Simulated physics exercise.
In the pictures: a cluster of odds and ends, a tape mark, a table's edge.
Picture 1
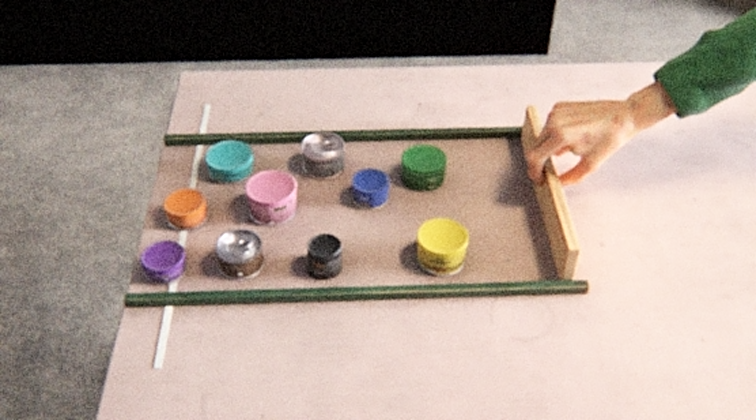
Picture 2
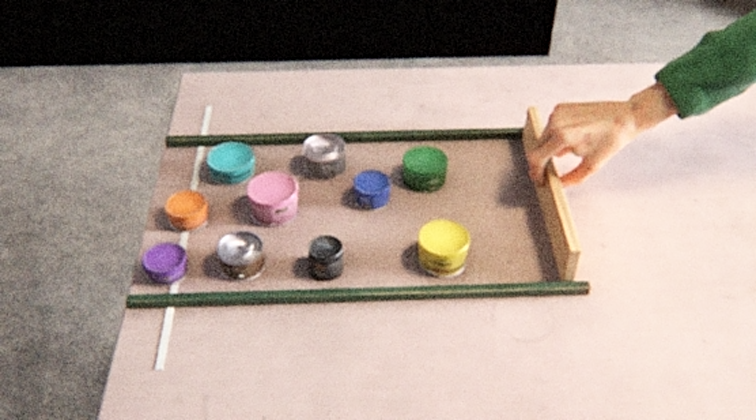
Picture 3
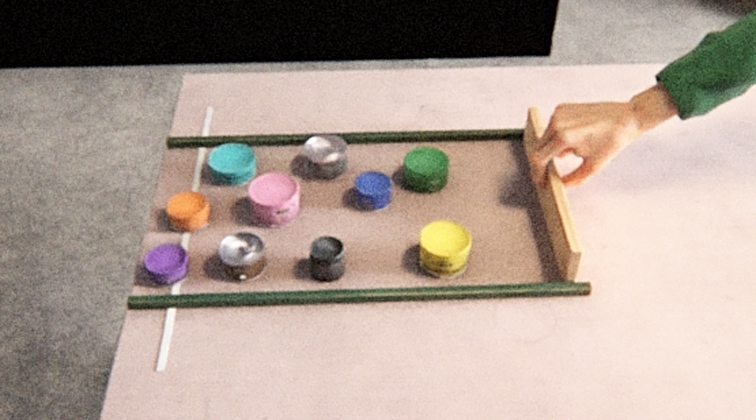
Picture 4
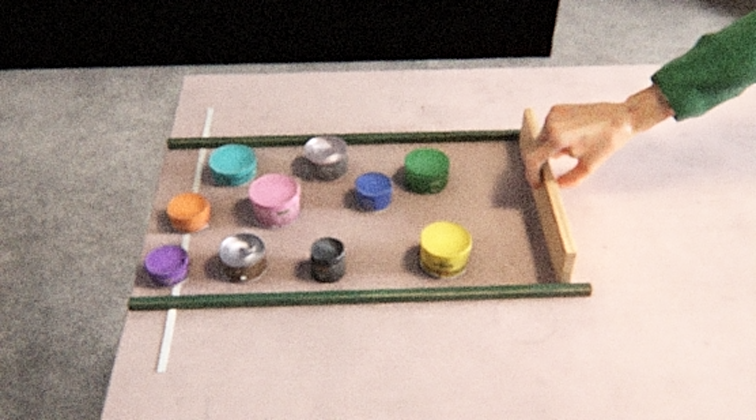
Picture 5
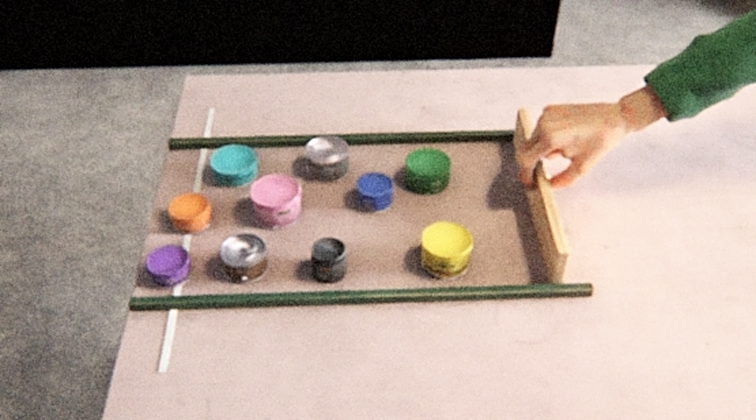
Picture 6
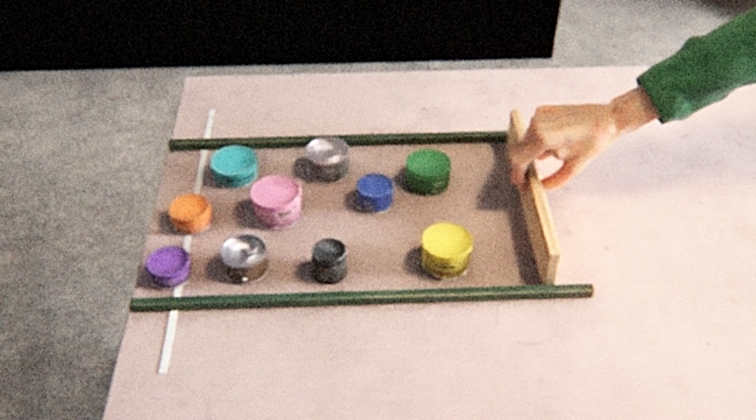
A hand in a green sleeve holding a wooden board upright, then sliding it slightly left toward small colourful tubs between green rods.
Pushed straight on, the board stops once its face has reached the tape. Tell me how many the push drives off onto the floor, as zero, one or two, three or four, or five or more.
Five or more, I think.
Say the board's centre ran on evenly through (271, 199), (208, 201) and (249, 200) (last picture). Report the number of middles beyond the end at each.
Past-the-end tally - position 1: 0, position 2: 5, position 3: 2.
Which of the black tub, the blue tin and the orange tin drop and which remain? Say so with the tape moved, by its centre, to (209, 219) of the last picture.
The black tub is still there; as for the blue tin, it is still there; and the orange tin is no longer there.
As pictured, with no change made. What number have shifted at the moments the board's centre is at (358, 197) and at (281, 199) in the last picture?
I count 5 first and 10 after.
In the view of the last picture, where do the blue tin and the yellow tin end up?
They end up close to (172, 212) and (156, 256).
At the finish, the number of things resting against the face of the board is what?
My count gives 4.
A little later, none off yet; purple pot at rest near (170, 268); orange tin at rest near (191, 215); turquoise tin at rest near (235, 167).
Next, none off yet; purple pot shifted about its own width near (132, 269); orange tin shifted about its own width near (146, 221); turquoise tin shifted about its own width near (183, 165).
When it is over, the number that fall off is five or more; down, black tub, pink pot, brown tin, turquoise tin, orange tin and purple pot.
